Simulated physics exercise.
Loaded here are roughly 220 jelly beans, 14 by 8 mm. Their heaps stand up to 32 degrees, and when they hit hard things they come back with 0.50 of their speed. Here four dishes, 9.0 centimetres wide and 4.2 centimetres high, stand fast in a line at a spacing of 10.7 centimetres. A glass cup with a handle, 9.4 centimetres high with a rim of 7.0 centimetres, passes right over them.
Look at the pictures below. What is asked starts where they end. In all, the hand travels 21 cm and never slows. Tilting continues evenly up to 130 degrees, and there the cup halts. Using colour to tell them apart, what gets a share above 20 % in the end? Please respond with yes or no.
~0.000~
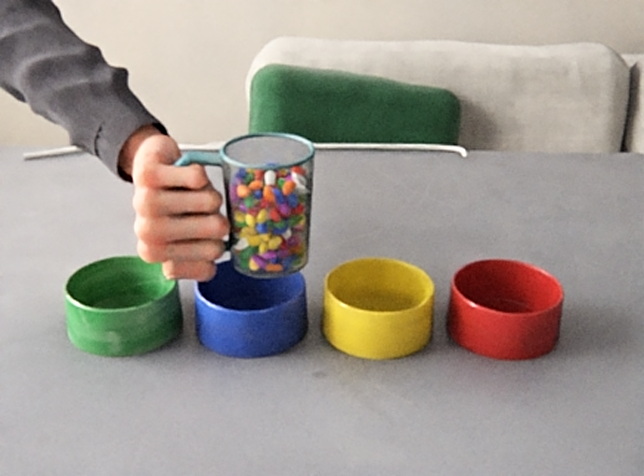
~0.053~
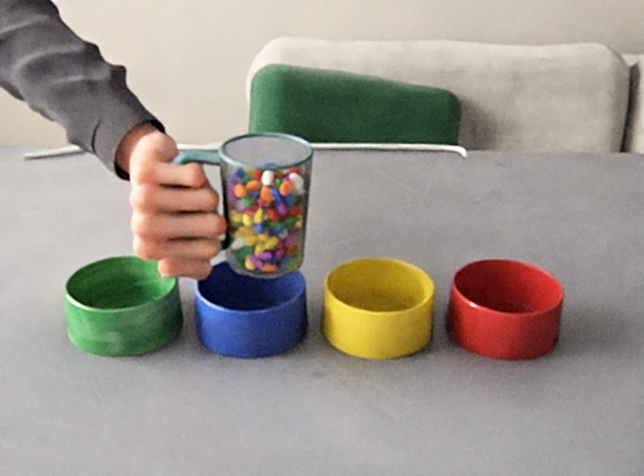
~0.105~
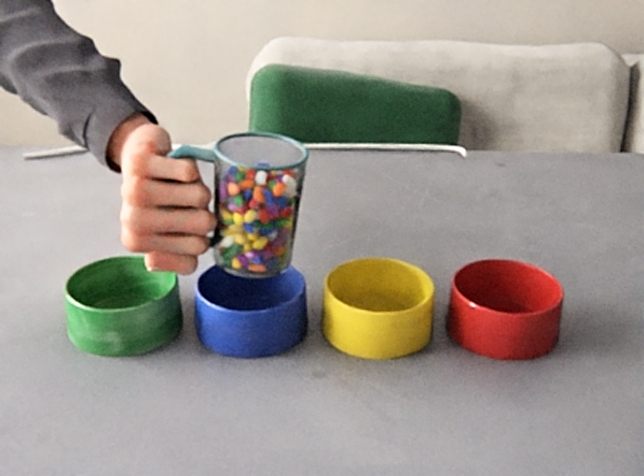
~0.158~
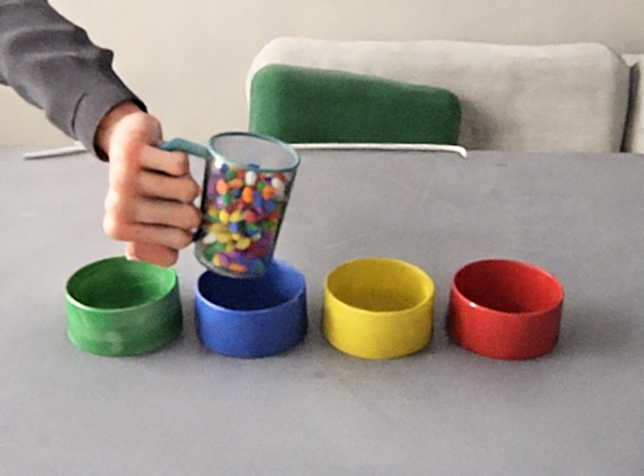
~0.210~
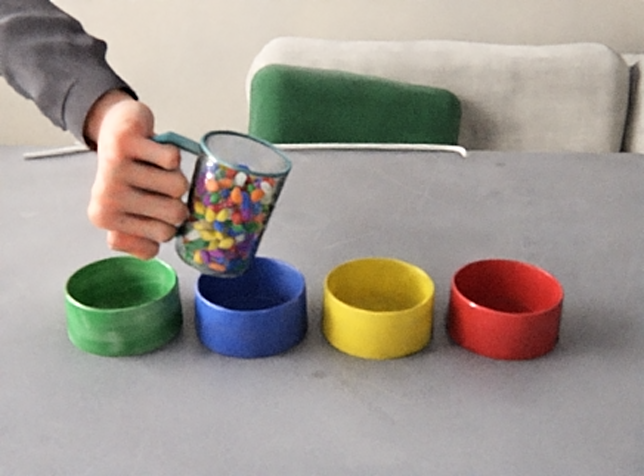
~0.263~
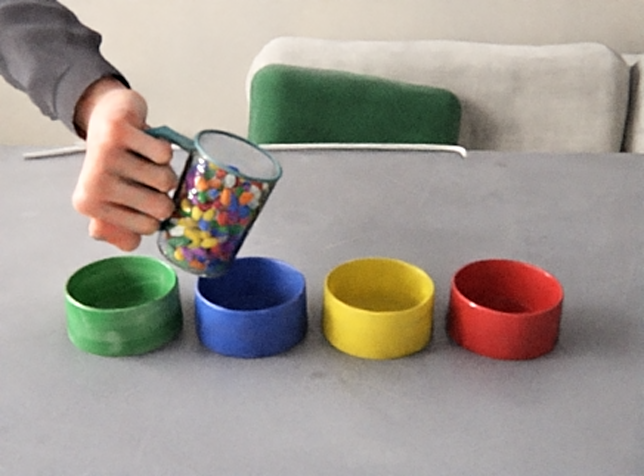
Red no, blue no, green yes, yellow no, counter yes.
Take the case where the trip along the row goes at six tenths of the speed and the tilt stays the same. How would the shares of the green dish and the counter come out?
Green: 70; counter: 20.
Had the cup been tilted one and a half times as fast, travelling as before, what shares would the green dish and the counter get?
I'd say green ends at 90 while the counter ends at 10.
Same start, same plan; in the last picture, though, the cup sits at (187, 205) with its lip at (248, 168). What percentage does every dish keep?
The red dish keeps 0, the blue dish 0, the green dish 60 and the yellow dish 0.
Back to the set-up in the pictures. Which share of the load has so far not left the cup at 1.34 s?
Somewhere near 5 per cent.
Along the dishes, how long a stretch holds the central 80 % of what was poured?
Roughly 9 cm of the row.
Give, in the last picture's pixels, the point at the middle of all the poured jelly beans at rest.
Centre at rest: Approx. (101, 314) px.
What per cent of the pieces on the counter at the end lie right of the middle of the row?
Fraction on that side: Around 0 %.
Then, at 0.68 s, tilt 75 degrees; cup holds 100 %.
After 0.96 s, tilt 110 degrees; cup holds 90 %, green 10 %.
Then, at 1.34 s, tilt 130 degrees; cup holds 5 %, green 55 %.
In the end, at 2.6 s, red 0 %, blue 0 %, green 55 %, yellow 0 %, counter 45 %.
